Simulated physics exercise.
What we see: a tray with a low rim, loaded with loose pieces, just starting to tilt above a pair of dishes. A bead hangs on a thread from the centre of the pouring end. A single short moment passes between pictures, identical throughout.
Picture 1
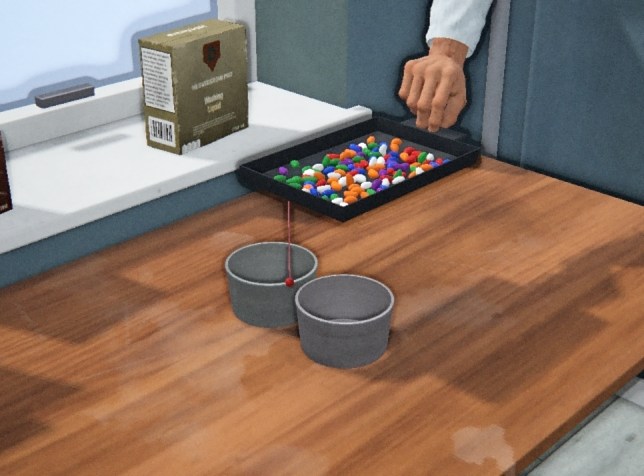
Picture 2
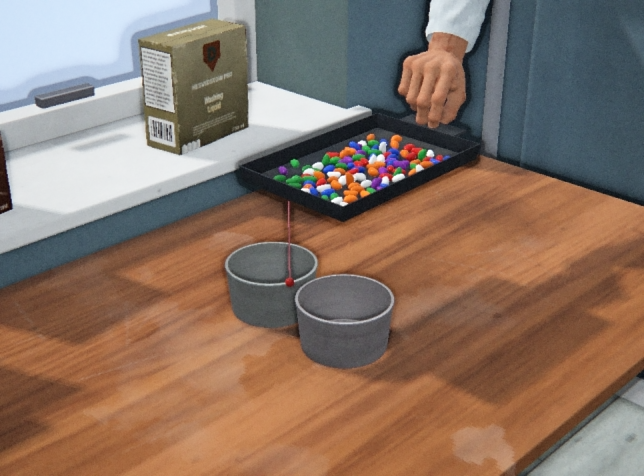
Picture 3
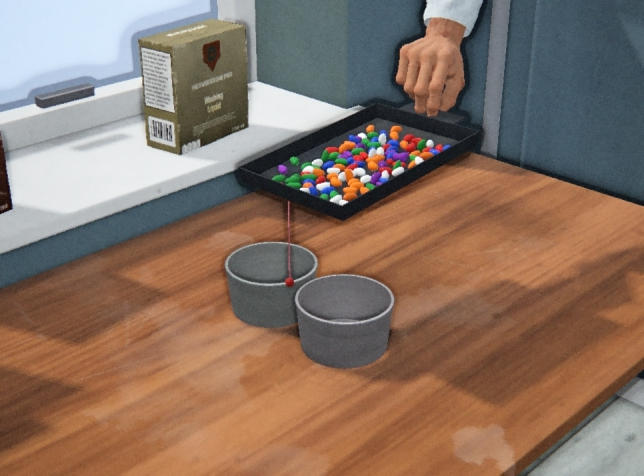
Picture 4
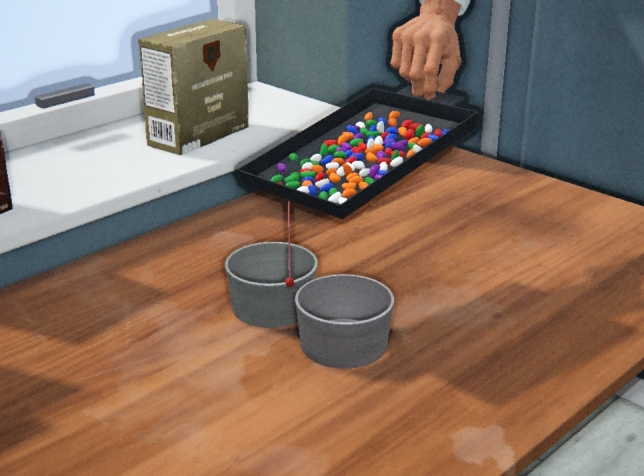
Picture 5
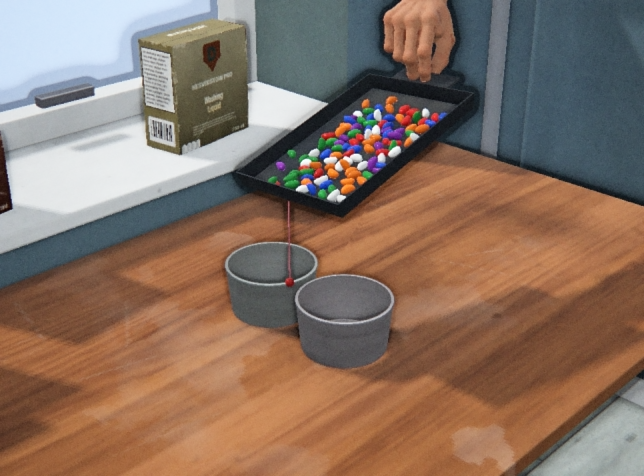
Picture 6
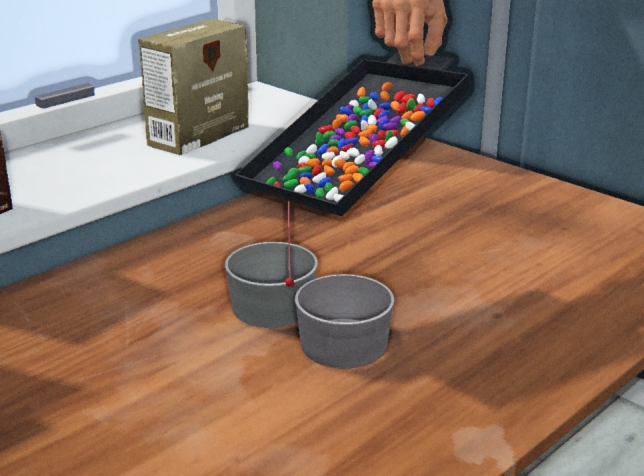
Colourful jelly beans resting in a black tray as a hand raises its far end, tilting it above two grey dishes.
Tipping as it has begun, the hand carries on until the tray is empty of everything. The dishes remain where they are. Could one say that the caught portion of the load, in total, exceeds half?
Between them the dishes get the lesser amount.
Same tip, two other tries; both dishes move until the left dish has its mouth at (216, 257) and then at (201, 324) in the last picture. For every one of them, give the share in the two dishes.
About 30 per cent, then about 10 per cent.
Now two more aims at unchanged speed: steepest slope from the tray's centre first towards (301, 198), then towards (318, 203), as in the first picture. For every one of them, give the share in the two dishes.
Shares, approx.: 0 %, then 0 %.
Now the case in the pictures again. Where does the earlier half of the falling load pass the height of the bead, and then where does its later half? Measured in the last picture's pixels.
(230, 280) first, (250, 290) later.
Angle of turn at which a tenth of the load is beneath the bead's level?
Near 105 degrees.
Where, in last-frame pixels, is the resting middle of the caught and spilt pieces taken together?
I'd mark it at roughly (215, 349).
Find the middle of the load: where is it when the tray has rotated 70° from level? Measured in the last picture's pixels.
Centre estimate: (286, 151).
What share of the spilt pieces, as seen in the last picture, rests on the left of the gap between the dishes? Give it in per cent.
Close to 100 %.
Shortly afterwards, tray tipped steeply; the whole lot on the tray.
Next, tray tipped past a quarter turn; near half on the tray; near a quarter outside both; near a third in the air.
Some moments later, tray tipped past a quarter turn; only a few in the right dish; a little in the left dish; all but a few outside both.
In the end, tray tipped past a quarter turn; only a few in the right dish; a little in the left dish; all but a few outside both.
